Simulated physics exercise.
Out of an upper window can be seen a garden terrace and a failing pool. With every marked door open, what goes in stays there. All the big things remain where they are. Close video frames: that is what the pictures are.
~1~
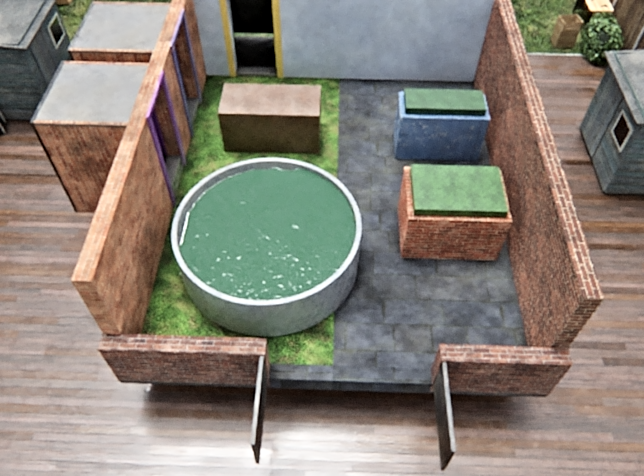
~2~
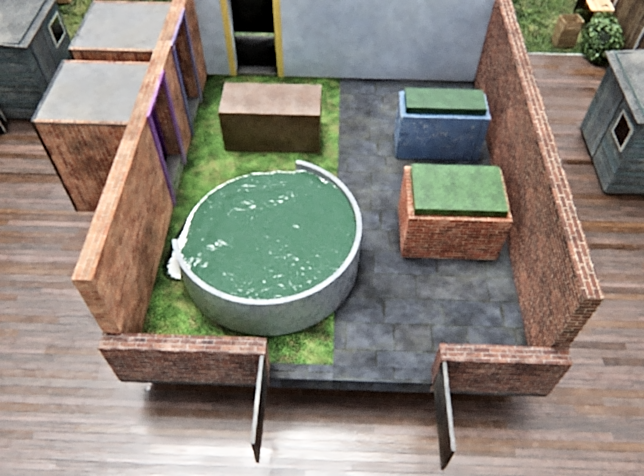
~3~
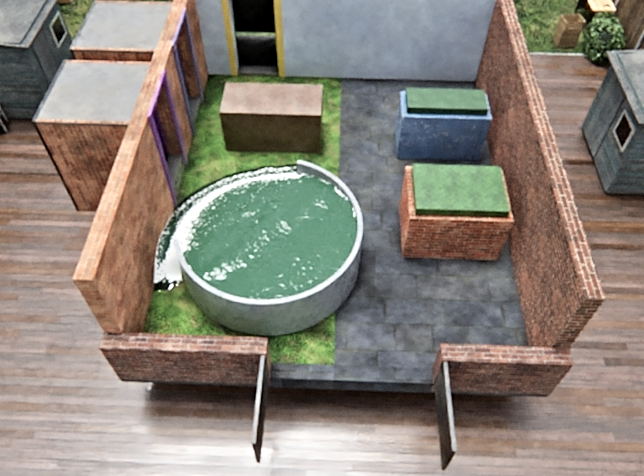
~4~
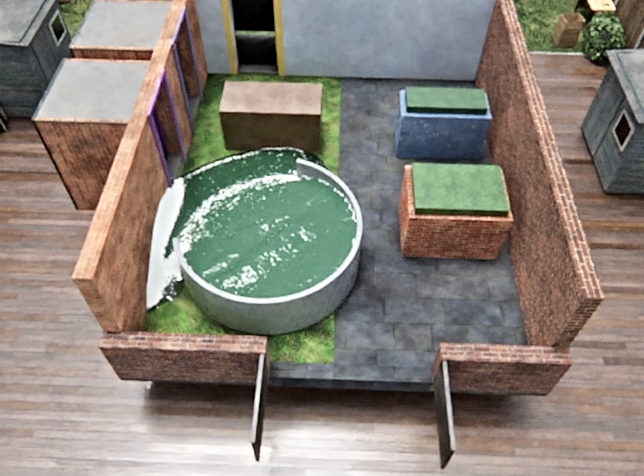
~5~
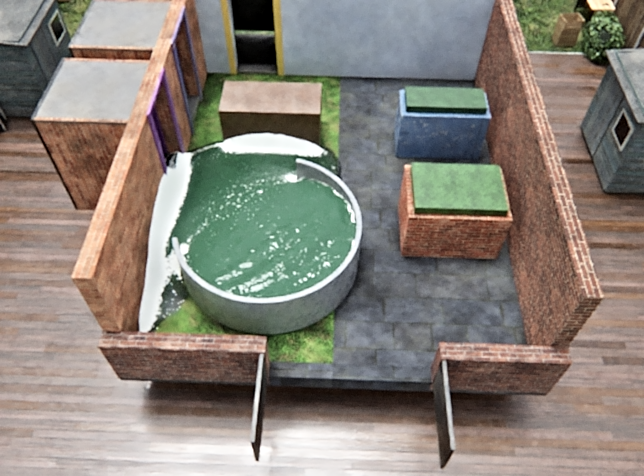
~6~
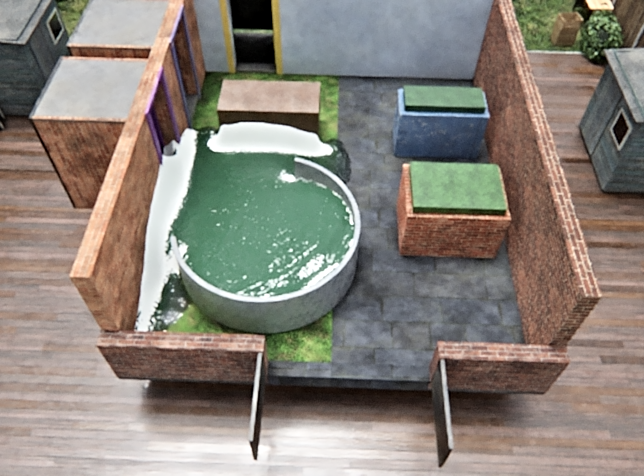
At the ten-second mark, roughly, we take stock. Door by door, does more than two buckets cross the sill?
My prediction: Yellow door: Overshoots; blue door: Overshoots; purple door: Overshoots.
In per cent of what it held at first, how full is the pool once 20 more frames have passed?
Estimate: Some 28 %.
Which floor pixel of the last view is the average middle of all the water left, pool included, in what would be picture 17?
I reckon somewhere around (246, 205).
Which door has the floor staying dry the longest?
It's the yellow door.
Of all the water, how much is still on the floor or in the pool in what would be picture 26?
Around 90 in a hundred.
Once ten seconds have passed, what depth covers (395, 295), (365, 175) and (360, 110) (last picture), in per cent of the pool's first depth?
Approx. values, in order: 12 %, 14 %, 16 %.
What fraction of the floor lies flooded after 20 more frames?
It comes out near 85 percent.
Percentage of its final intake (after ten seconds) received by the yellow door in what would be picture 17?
It should be near 15 percent of the ten-second total.
A moment on, water covers 35 % of the floor; the yellow door not reached, the blue door under two buckets in, the purple door over two buckets in.
Next, water covers 55 % of the floor; the yellow door over two buckets in, the blue door over two buckets in, the purple door far over two buckets in.
Then, water covers 85 % of the floor; the yellow door far over two buckets in, the blue door over two buckets in, the purple door far over two buckets in.
Later, water covers 95 % of the floor; the yellow door far over two buckets in, the blue door over two buckets in, the purple door far over two buckets in.
In the end, water covers 100 % of the floor; the yellow door far over two buckets in, the blue door over two buckets in, the purple door far over two buckets in.
